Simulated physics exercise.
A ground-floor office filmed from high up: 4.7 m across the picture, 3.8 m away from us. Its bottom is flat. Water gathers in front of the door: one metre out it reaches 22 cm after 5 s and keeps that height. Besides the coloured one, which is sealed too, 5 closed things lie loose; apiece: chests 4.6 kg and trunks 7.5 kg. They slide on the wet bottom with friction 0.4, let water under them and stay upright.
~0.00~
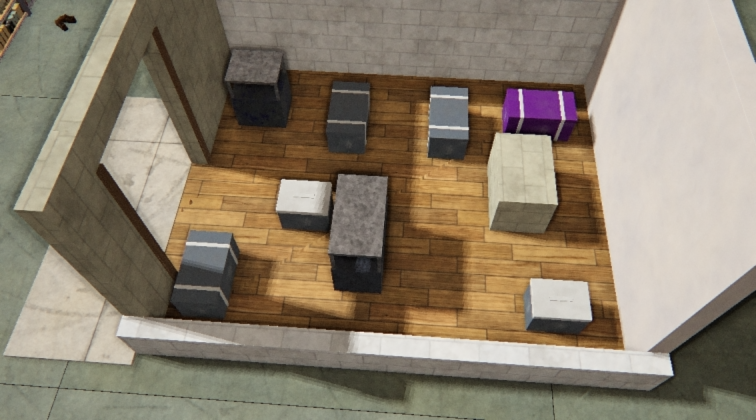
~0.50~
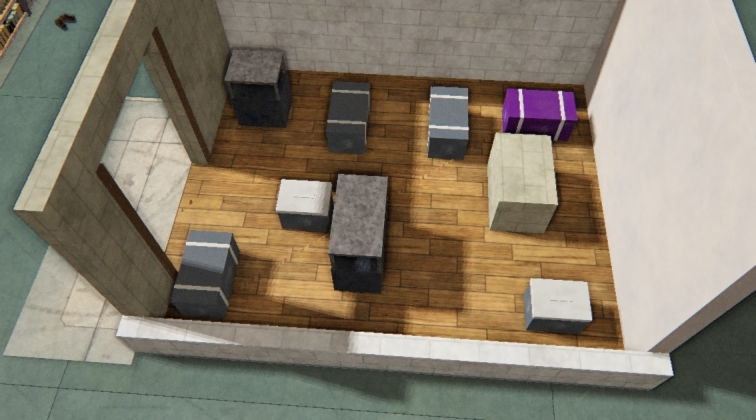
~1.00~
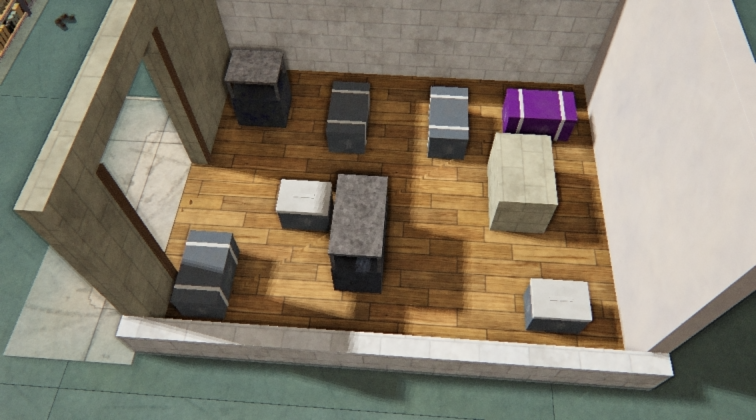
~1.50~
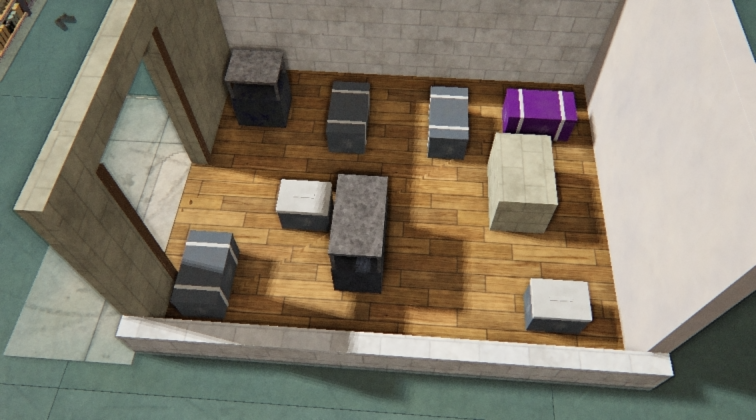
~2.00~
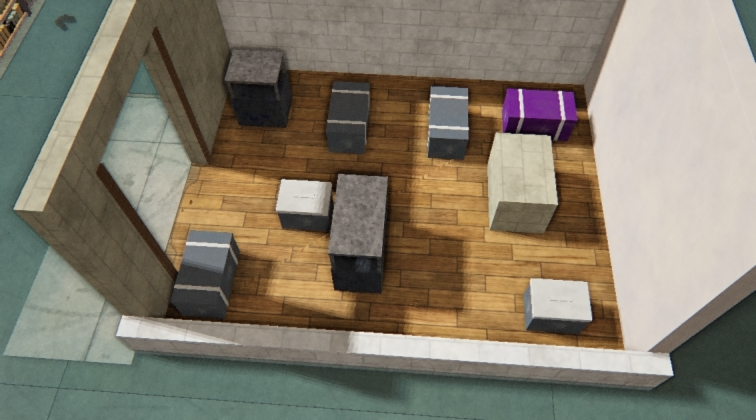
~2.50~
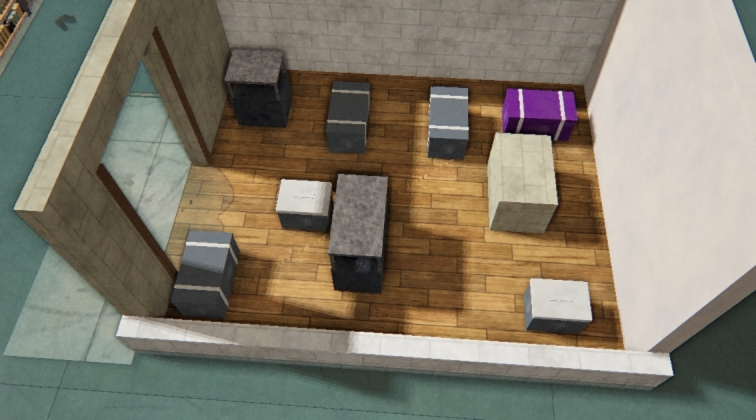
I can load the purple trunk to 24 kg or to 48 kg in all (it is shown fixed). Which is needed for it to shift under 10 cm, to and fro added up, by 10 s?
I expect that only the higher weight holds it.
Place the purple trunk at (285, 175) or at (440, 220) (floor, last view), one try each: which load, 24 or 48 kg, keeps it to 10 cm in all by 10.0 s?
In turn: Neither holds; the smaller is enough.
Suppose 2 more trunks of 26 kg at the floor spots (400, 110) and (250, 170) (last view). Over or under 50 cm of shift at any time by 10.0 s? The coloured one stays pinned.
In turn: Under, over.
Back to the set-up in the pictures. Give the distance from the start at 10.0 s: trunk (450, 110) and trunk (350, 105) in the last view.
In turn: 60 cm, 120 cm.
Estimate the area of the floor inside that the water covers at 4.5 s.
Roughly 5.0 m2.
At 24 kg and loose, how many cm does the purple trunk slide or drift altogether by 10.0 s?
Some 30 cm in all.
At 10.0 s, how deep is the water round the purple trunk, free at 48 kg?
Roughly 11 cm.
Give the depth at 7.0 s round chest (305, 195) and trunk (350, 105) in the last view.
Roughly 5 and 6 cm.
After 3.5 s the purple trunk would be 0 cm from its start with 24 kg and 0 cm from its start with 48 kg; 0 cm of water round it then.
After 4.5 s the purple trunk would be 0 cm from its start with 24 kg and 0 cm from its start with 48 kg; 0 cm of water round it then.
After 7.0 s the purple trunk would be 1 cm from its start with 24 kg and 0 cm from its start with 48 kg; 3 cm of water round it then.
After 10.0 s the purple trunk would be 26 cm from its start with 24 kg and 0 cm from its start with 48 kg; 11 cm of water round it then.
